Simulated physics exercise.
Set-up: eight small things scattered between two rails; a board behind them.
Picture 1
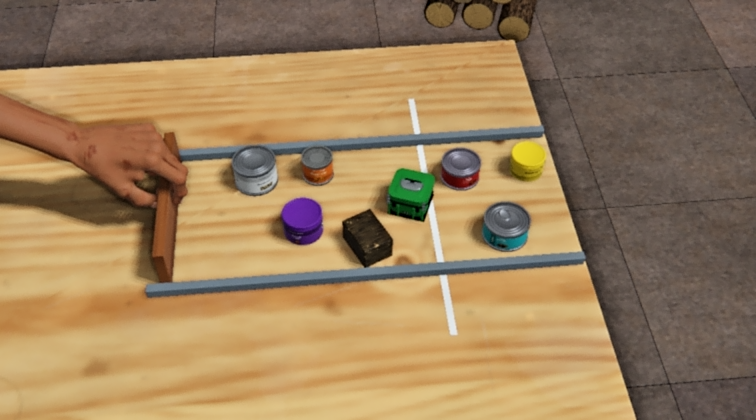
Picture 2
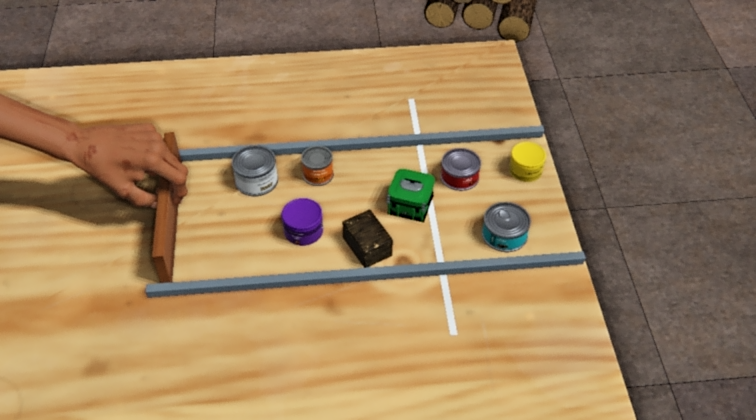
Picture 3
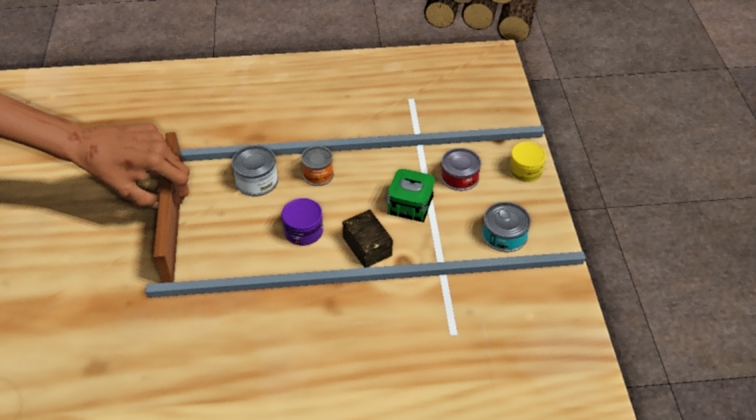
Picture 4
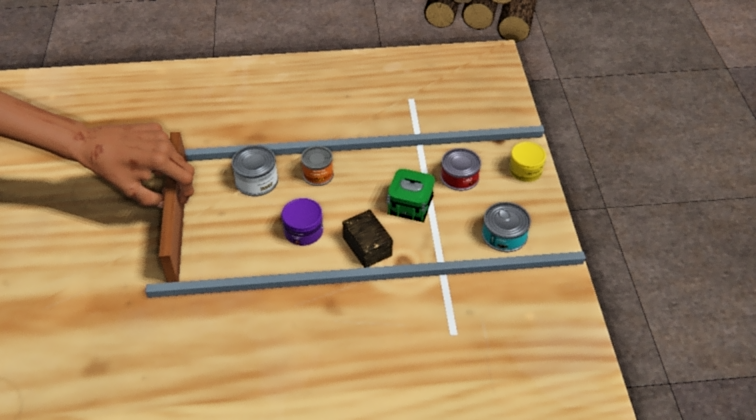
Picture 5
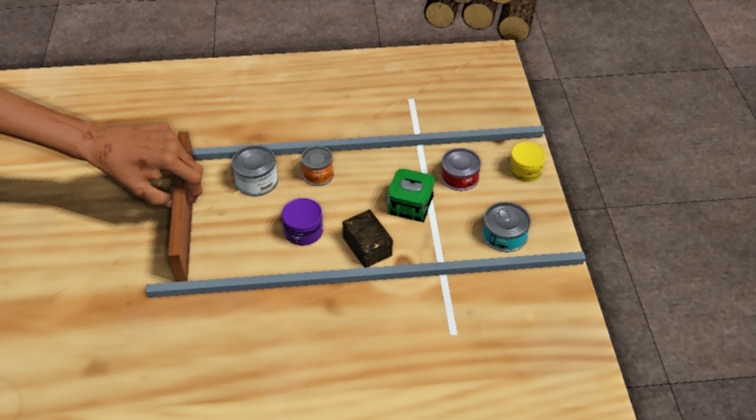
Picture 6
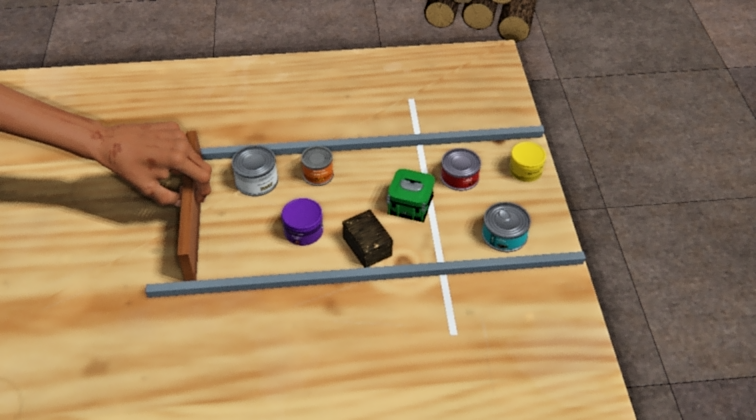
At the start, a hand holds a brown board at the left end of two grey rails on a wooden table, with eight small tins, tubs and boxes scattered between them. The hand then slides the board a short way right, towards the silver tin, while the scattered things stay still.
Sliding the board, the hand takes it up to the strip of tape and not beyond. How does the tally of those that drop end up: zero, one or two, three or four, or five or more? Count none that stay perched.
I expect no drop over the end.
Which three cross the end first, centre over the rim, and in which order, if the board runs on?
It's the yellow tub, followed by the red tin, with the turquoise tin after.
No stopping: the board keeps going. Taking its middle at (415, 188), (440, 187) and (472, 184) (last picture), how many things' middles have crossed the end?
Going through the three places, I get 0, 0 and 1.
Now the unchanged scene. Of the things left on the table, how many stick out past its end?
The total comes out at 1.
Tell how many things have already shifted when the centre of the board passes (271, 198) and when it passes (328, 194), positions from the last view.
Counts: 2 and 4.
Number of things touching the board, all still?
Contact count: 3.
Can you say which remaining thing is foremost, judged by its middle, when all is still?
Foremost is the yellow tub.
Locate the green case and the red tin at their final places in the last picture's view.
Roughly (482, 181) for the first and roughly (509, 158) for the second.
Soon after, none off yet; yellow tub at rest near (527, 162); turquoise tin at rest near (506, 227); red tin at rest near (461, 169).
In the end, the number that fall off is zero.
